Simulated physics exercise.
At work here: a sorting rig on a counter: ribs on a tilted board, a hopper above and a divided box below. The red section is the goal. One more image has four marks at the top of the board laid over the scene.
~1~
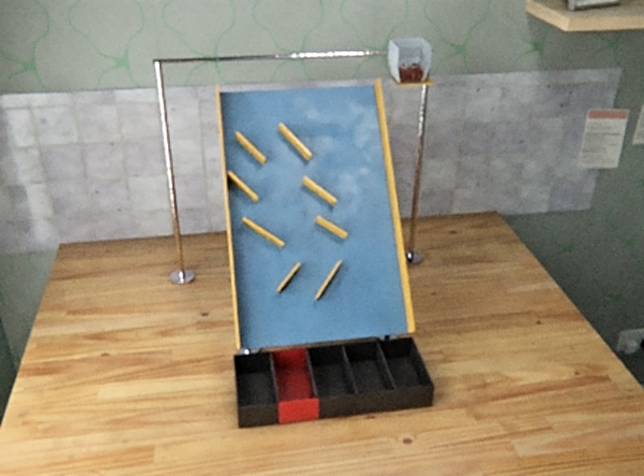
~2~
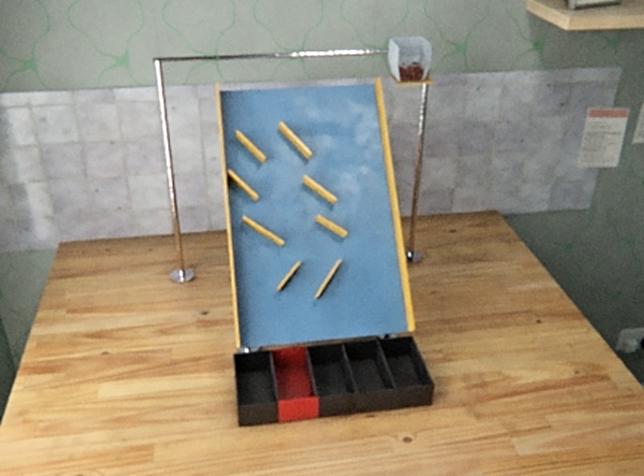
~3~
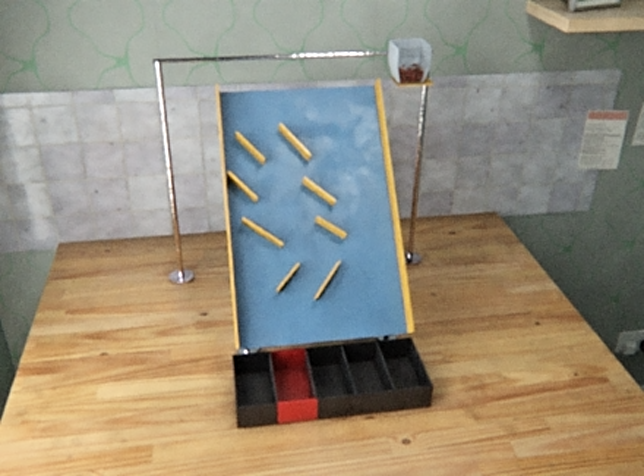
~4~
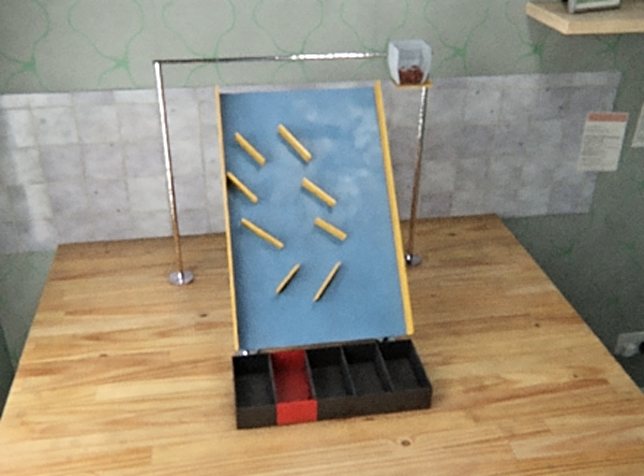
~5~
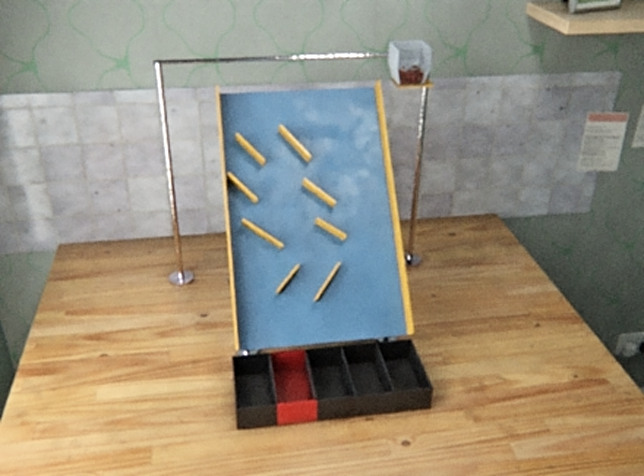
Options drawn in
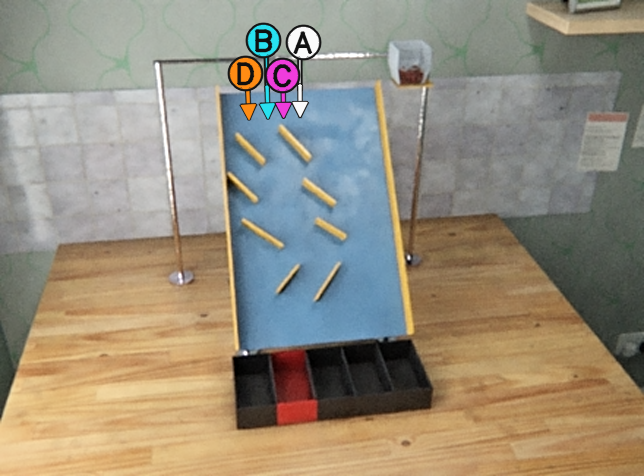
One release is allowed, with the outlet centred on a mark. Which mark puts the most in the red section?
Take D.
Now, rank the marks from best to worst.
D, B, C, A.
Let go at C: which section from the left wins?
It is the fifth one.
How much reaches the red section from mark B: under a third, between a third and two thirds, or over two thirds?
Mark B gives between a third and two thirds.
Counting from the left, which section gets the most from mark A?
The fifth.
On the marked copy, mark A meets the board at (300, 111); mark B meets the board at (267, 113); mark C meets the board at (283, 112); mark D meets the board at (248, 113).
If A is chosen, not one piece in the red section, every piece in other sections.
If B is chosen, roughly half in the red section, roughly half in other sections.
If C is chosen, about a tenth in the red section, the larger part in other sections.
If D is chosen, the larger part in the red section, roughly a quarter in other sections, just a few held on the board.
